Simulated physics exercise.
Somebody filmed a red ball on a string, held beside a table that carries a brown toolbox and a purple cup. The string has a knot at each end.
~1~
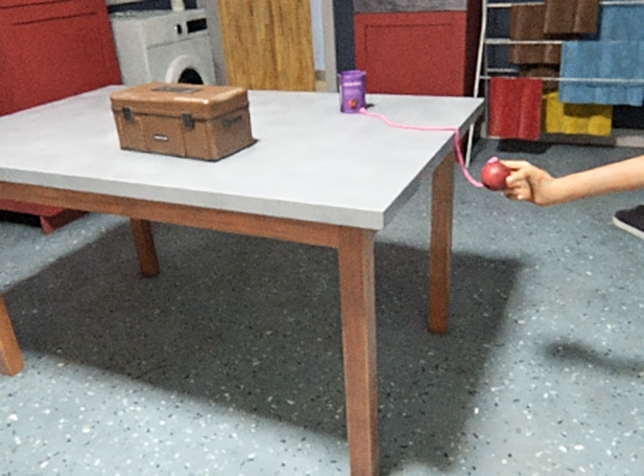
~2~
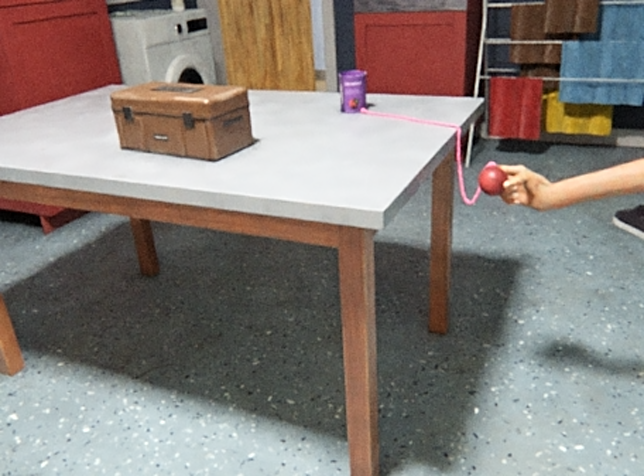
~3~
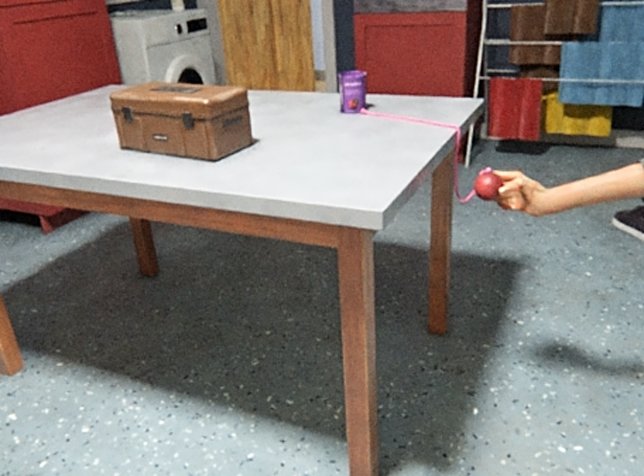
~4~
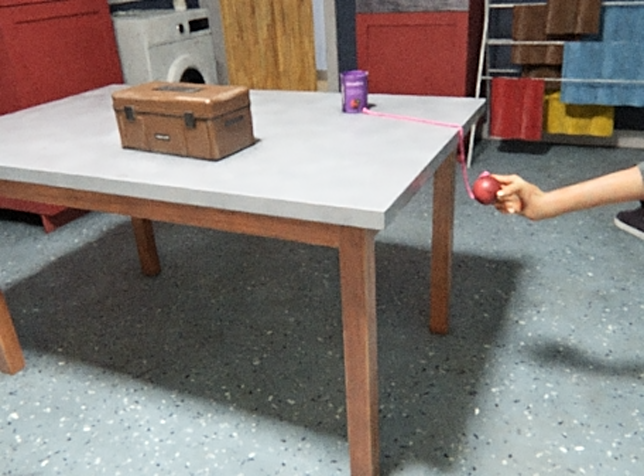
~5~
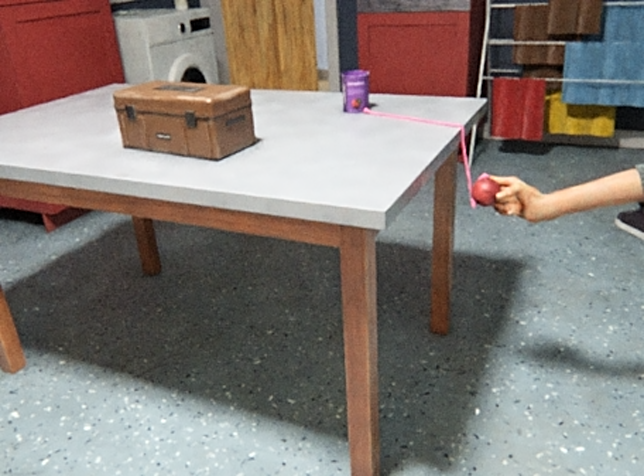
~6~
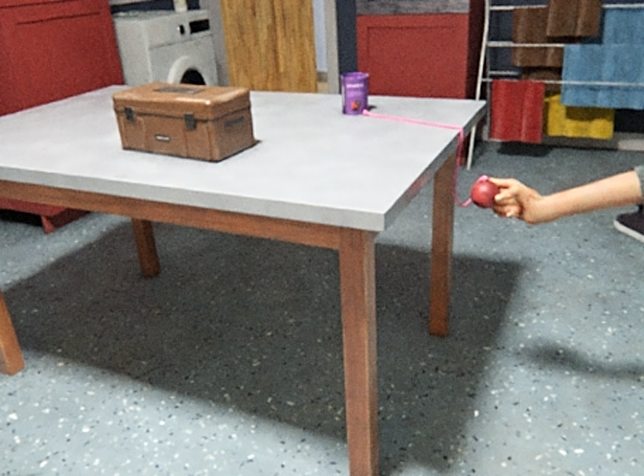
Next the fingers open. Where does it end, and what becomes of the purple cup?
The red ball reaches the floor. The purple cup gets pulled over the edge.
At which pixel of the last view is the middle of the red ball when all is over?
Close to (486, 400).
Then, 0.28 s past the final frame, ball in the air near (479, 287); toolbox still; cup shifted a little.
Then, 0.56 s past the final frame, ball on the floor near (470, 389); toolbox still; cup down on the floor.
Then, 0.86 s past the final frame, ball on the floor near (482, 396); toolbox still; cup down on the floor.
When it is over, ball on the floor near (486, 401); toolbox still; cup down on the floor. The red ball lands on the floor and the purple cup follows it down.
